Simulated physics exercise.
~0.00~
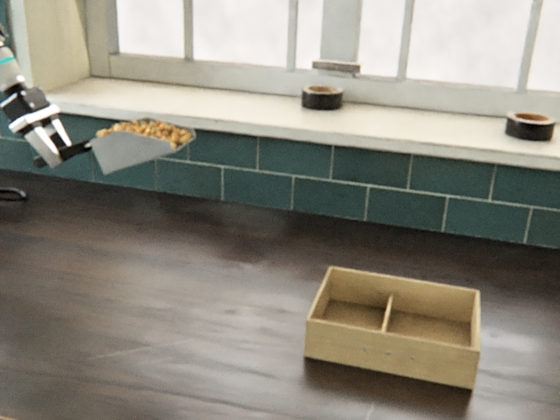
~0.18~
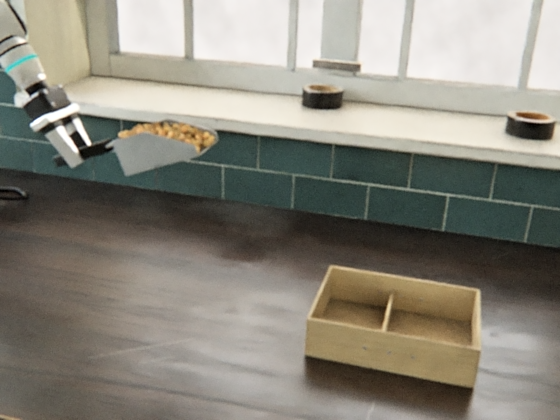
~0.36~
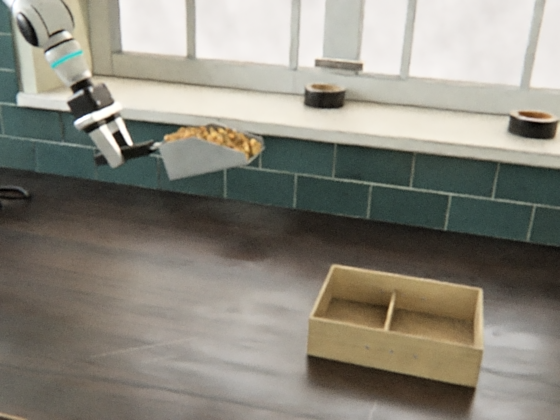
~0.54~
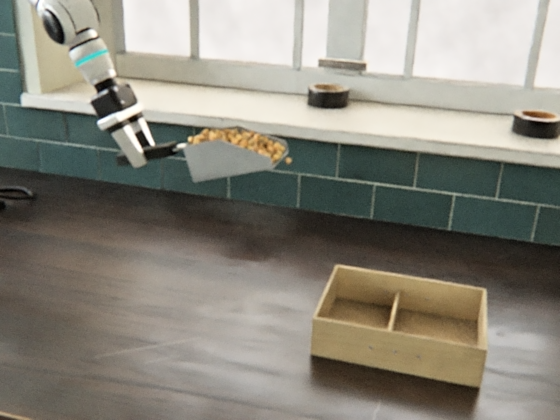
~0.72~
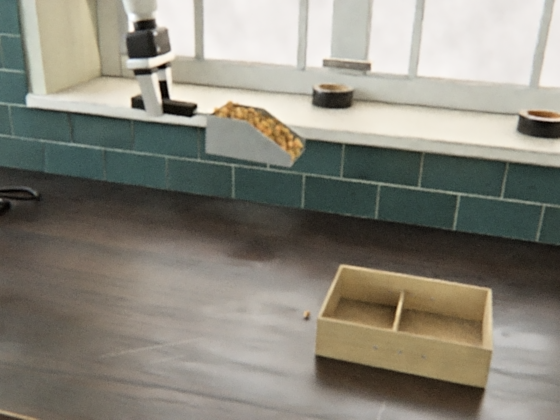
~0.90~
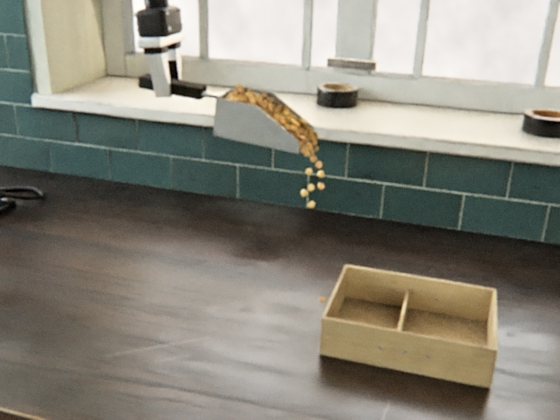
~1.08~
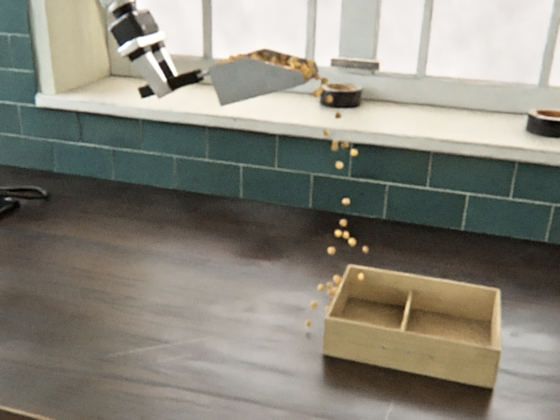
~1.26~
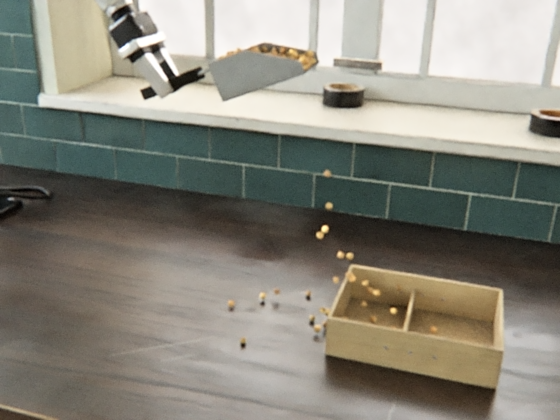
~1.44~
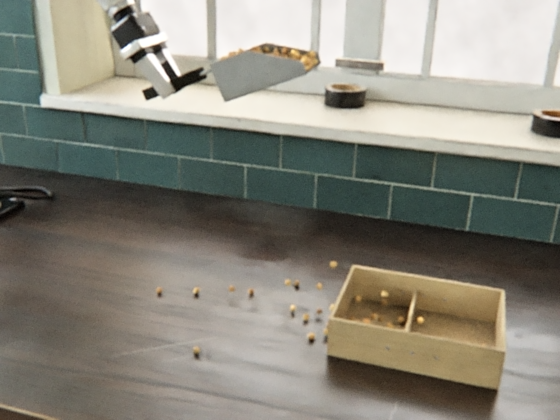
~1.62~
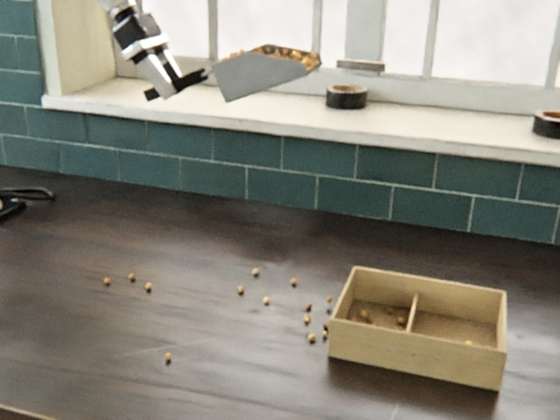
A robot arm carried a scoop heaped with dried chickpeas to the right, then raised and tipped it, spilling some toward a divided wooden box before tilting it back; a few landed inside, others scattered across the dark table, and most stayed in the scoop.
